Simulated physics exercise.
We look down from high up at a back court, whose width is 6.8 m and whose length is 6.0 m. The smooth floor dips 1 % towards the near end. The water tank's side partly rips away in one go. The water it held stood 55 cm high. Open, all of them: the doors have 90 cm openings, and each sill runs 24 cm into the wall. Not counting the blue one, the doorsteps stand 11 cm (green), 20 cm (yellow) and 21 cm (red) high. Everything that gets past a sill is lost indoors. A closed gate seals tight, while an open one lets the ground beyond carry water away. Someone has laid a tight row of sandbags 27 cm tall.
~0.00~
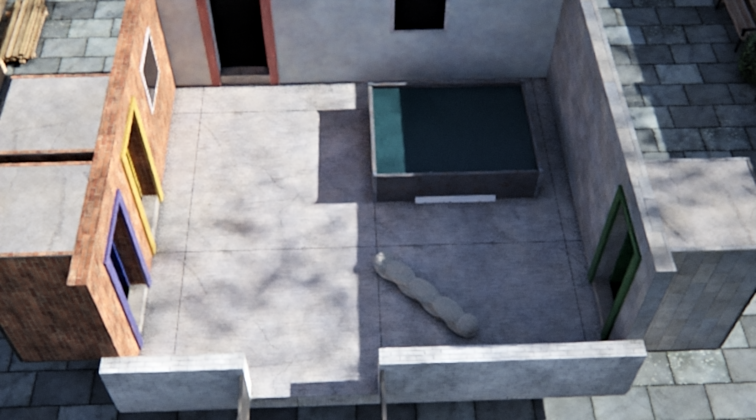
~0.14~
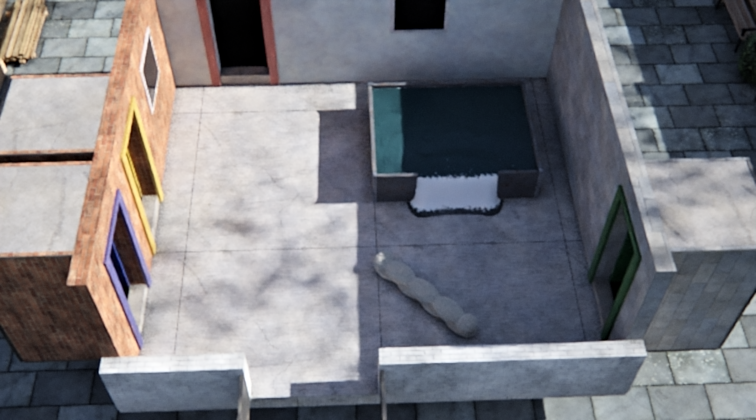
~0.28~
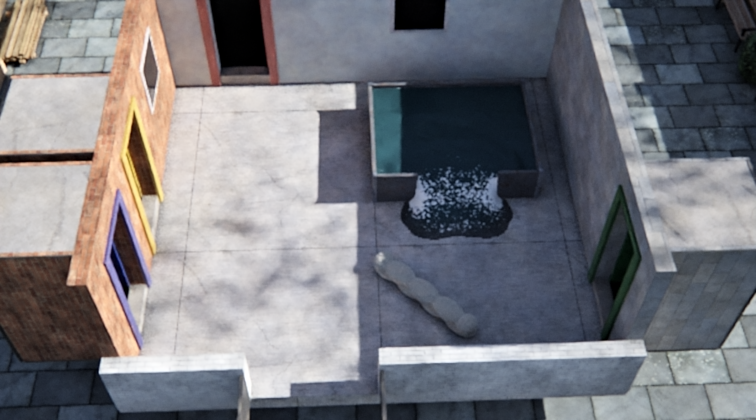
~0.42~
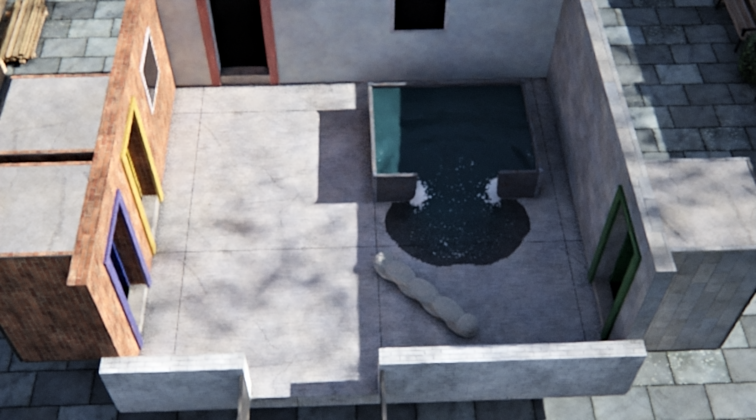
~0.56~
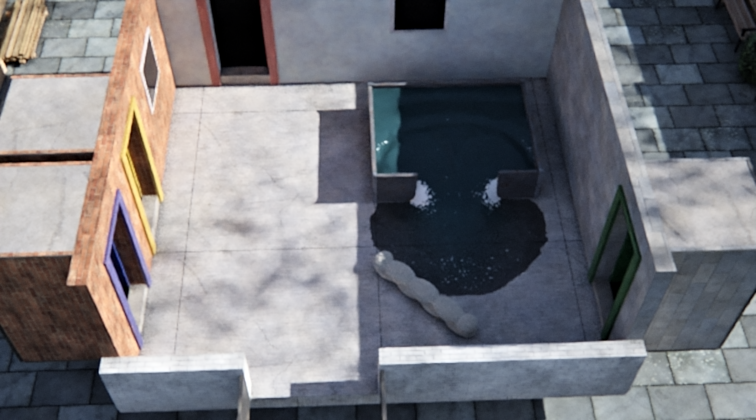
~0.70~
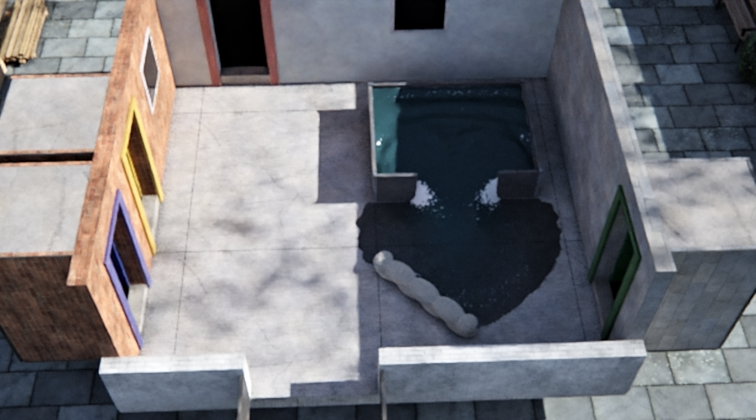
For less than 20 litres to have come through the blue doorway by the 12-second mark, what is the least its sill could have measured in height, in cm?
6.5 cm or so.
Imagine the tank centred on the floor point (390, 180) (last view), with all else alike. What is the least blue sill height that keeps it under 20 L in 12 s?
That setup calls for roughly 8.0 cm.
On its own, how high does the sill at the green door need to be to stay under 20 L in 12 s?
Green door, minimum about 24 cm.
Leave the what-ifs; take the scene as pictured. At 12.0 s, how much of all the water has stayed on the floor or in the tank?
What remains is some 88 per cent of the water.
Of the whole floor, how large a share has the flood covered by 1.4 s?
About 20 per cent.
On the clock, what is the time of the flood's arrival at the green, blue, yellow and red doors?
So green sees it at 1.3 s, blue at 4.5 s, yellow at 4.0 s and red at 8.5 s.
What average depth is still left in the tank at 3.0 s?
About 28 cm.
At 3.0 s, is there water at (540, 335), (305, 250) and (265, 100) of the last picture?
Listed order - soaked through, soaked through, unwetted.
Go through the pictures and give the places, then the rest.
The first frame shows still water, 55 cm deep, in the water tank at (452, 129); the blue door at (130, 277) is dry.
In the second frame, water pours out at (456, 188) and has run 0.3 m, to (418, 212); about 10 cm deep outside, 55 cm at the back.
In the third frame, the gap is at (456, 190), the front 0.7 m out at (423, 233); the back of the water tank holds 55 cm.
In the fourth frame, the gap is at (456, 191), the front 1.3 m out at (434, 261); the back of the water tank holds 55 cm.
In the fifth frame, the gap is at (456, 190), the front 1.8 m out at (444, 290); the back of the water tank holds 54 cm.
In the sixth frame, water pours out at (456, 190) and has run 2.3 m, to (467, 320); about 6 cm deep outside, 49 cm at the back; 3.6 m in a straight line remain to the blue door at (130, 277).
After 1.4 s water covers 20 % of the floor, deepest (36 cm) near (420, 281); it has not reached the blue door.
After 3.0 s water covers 35 % of the floor, deepest (40 cm) near (603, 370); it has not reached the blue door.
After 12.0 s water covers 95 % of the floor, deepest (12 cm) near (528, 373); 7 cm at the blue door, 0 litres in over its 13 cm sill.
At the blue door as built, the water arrived by 4.5 s and peaked near 12 cm at 6.0 s.
With a sill of 5 cm, 40 litres would have come in within the 12 s; with 7 cm, 13 litres. So under 20 litres takes about 6.5 cm.
